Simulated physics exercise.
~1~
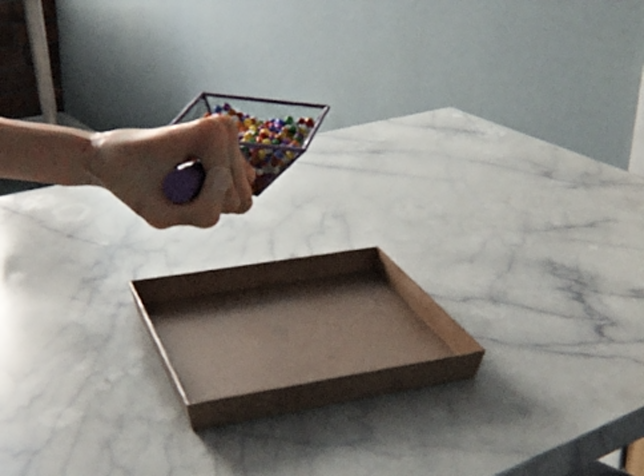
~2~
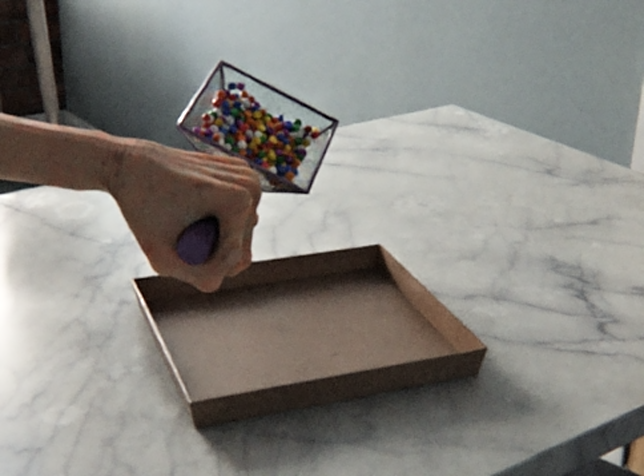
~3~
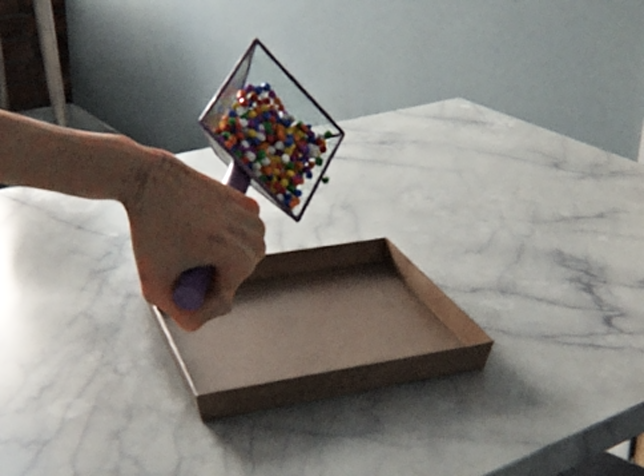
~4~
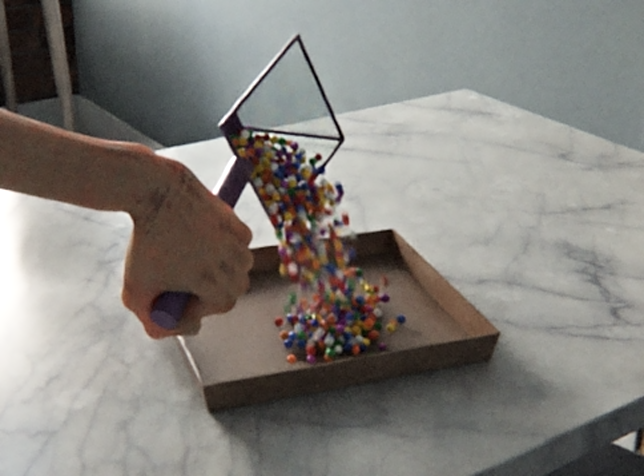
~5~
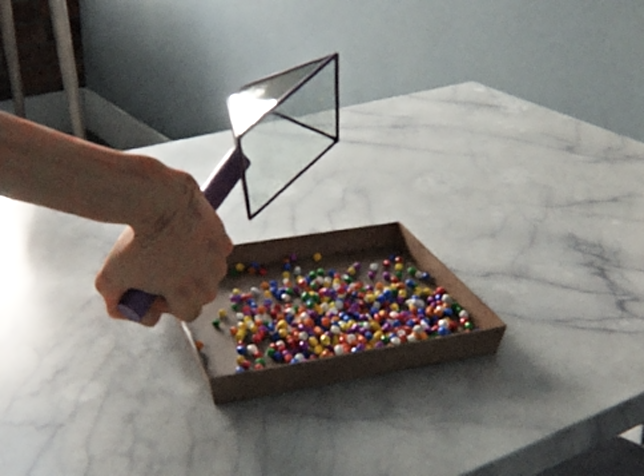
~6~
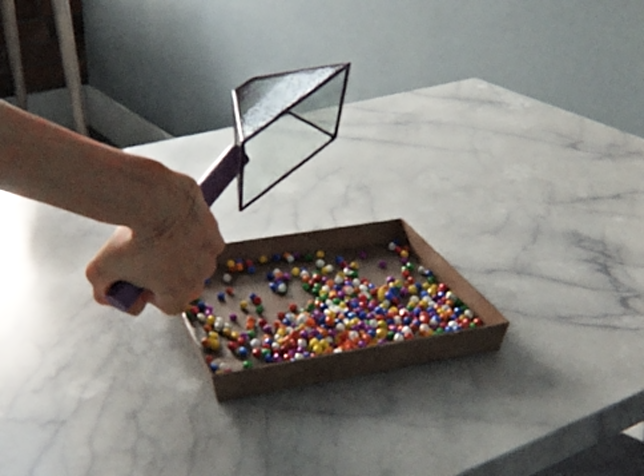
On a marble tabletop, a hand tilting a clear scoop and pouring colourful beads into a shallow brown tray until the scoop is empty.
